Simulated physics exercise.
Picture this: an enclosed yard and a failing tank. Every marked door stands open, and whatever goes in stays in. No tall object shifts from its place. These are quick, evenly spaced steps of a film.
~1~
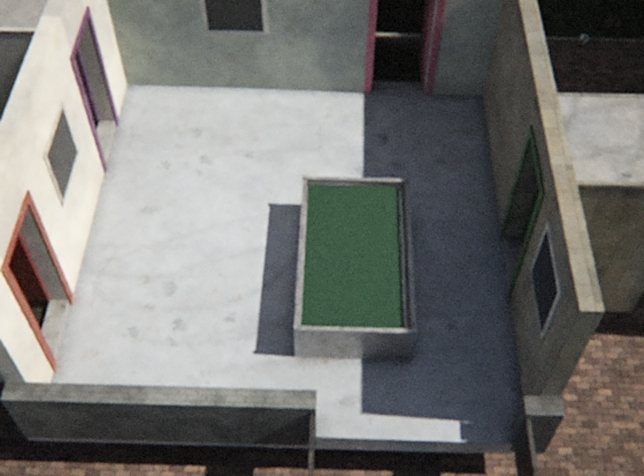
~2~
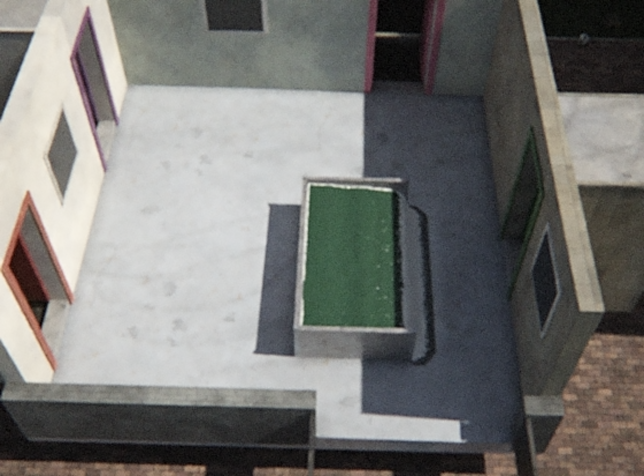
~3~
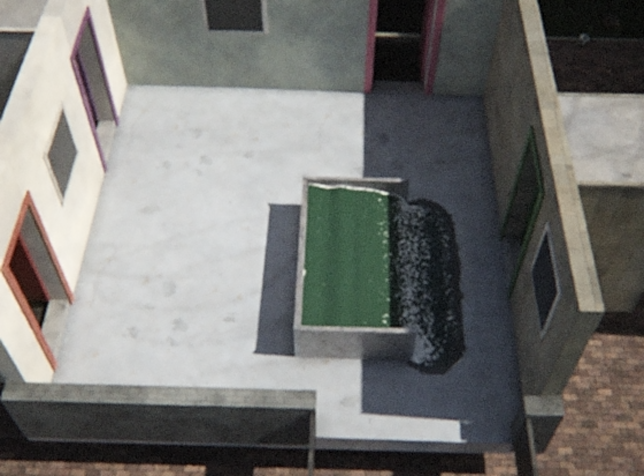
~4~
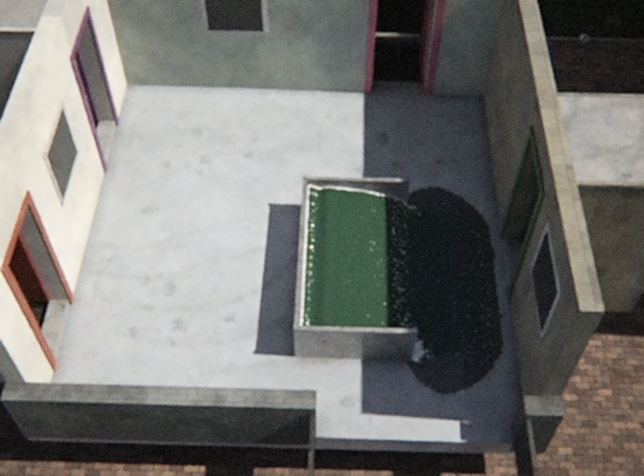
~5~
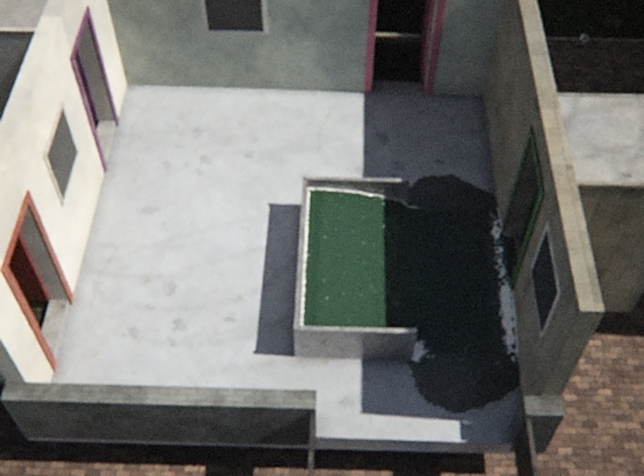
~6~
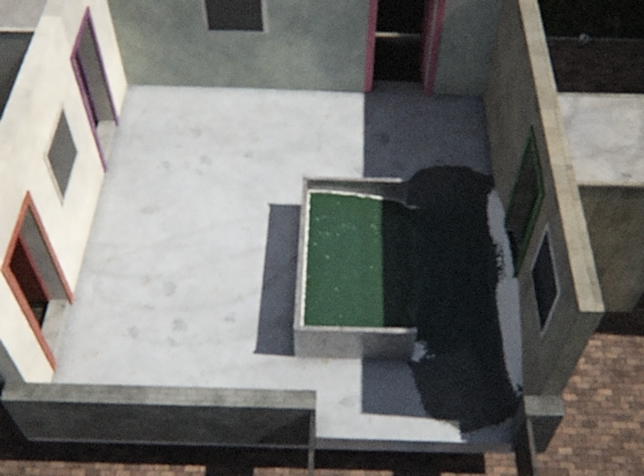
Dark water pouring from the open right side of a green-filled tank, spreading across the shaded yard floor to the right wall.
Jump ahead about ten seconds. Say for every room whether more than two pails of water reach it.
One by one: The green door is overrun past two buckets. The red door is not overrun past two buckets. The purple door is not overrun past two buckets. The pink door is overrun past two buckets.
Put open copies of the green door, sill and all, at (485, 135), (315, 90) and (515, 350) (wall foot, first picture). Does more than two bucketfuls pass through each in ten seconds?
In the listed order: Stays within it, stays within it, tops the limit.
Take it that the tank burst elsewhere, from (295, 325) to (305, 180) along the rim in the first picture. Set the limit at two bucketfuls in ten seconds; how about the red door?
With the breach moved, the red one overshoots.
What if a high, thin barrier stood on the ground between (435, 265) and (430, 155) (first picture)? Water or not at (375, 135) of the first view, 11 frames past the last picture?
My call for that point: Waterlogged.
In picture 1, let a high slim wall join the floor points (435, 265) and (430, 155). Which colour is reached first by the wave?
First comes the green door.
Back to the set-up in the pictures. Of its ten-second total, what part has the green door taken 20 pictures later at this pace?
Near 100 %, I'd say.
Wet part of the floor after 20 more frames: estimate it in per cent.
Around 35 percent.
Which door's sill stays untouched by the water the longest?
Looks like the red-painted one.
A moment on, water covers 20 % of the floor; the green door far over two buckets in, the red door not reached, the purple door not reached, the pink door not reached.
Next, water covers 25 % of the floor; the green door far over two buckets in, the red door not reached, the purple door not reached, the pink door wet at the sill, nothing in.
Then, water covers 35 % of the floor; the green door far over two buckets in, the red door not reached, the purple door not reached, the pink door under two buckets in.
Later, water covers 55 % of the floor; the green door far over two buckets in, the red door not reached, the purple door wet at the sill, nothing in, the pink door over two buckets in.
In the end, water covers 75 % of the floor; the green door far over two buckets in, the red door wet at the sill, nothing in, the purple door wet at the sill, nothing in, the pink door over two buckets in.
